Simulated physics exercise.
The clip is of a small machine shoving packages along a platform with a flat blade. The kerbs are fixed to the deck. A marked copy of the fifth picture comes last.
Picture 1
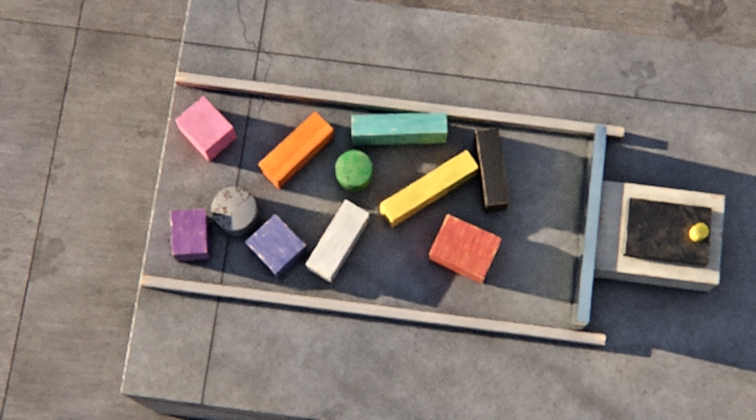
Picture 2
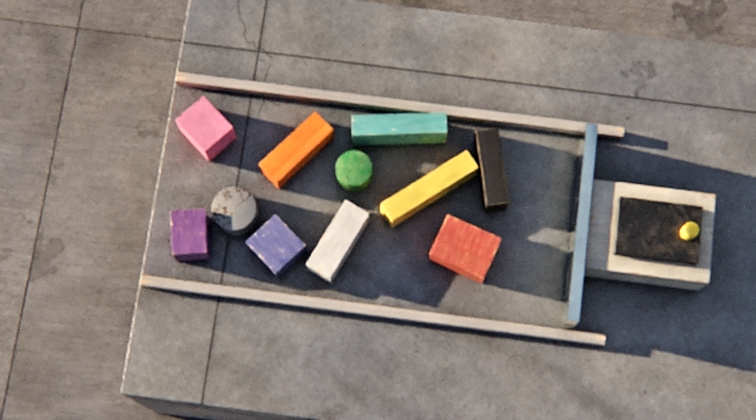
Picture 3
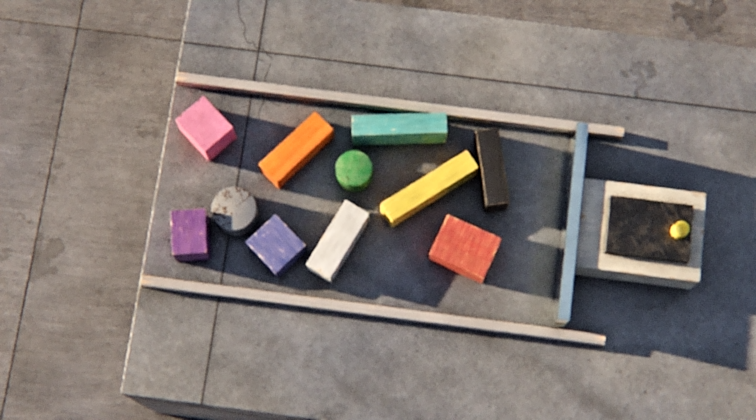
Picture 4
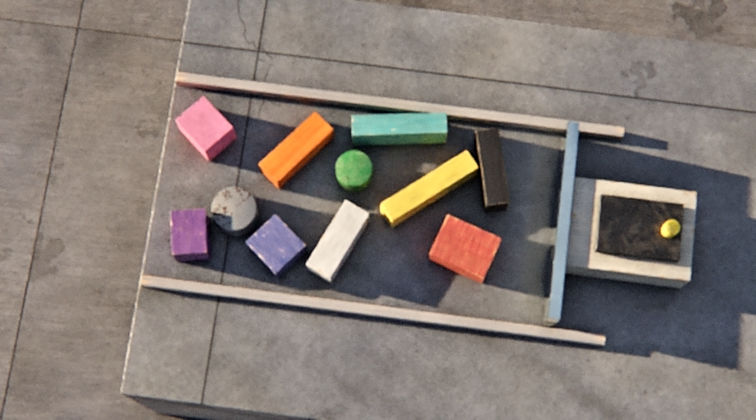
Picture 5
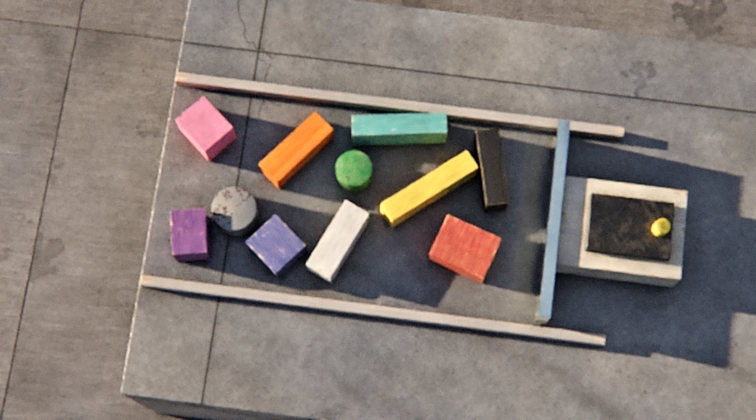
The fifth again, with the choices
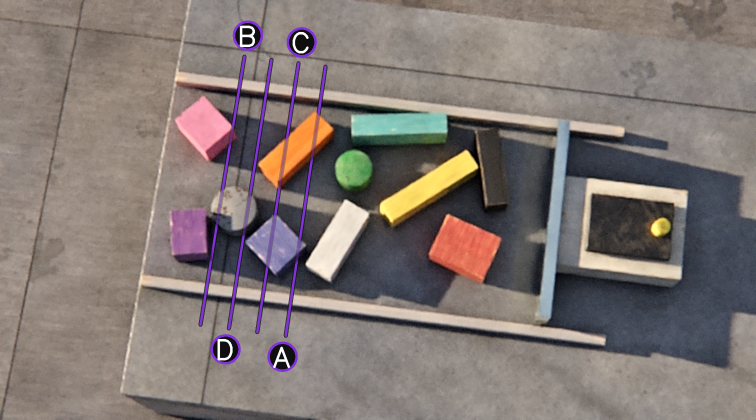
A small machine with a flat blade crept slowly left between two rails on a grey platform, closing in on the scattered colourful blocks, which all stayed still while the blade had not touched any.
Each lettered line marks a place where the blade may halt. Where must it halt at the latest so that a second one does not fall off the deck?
No second one falls up to A.
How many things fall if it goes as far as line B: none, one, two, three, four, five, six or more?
In all, six or more.
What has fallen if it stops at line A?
The purple crate.
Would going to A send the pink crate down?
No.
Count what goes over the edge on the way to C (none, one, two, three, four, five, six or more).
In all, two.
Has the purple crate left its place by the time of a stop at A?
Yes.
On the marked copy, A at (306, 198); B at (223, 187); C at (278, 194); D at (251, 191).
Taking A. A third of the way, robot (533, 214); black stick (452, 164); red crate (423, 253).
Two thirds of the way, robot (445, 203); grey canister (229, 210); blue crate (247, 252).
When it is over, robot (377, 195); purple crate over the edge; pink crate (175, 136); one fallen.
As for the rest, B drops eight; C drops two; D drops five.
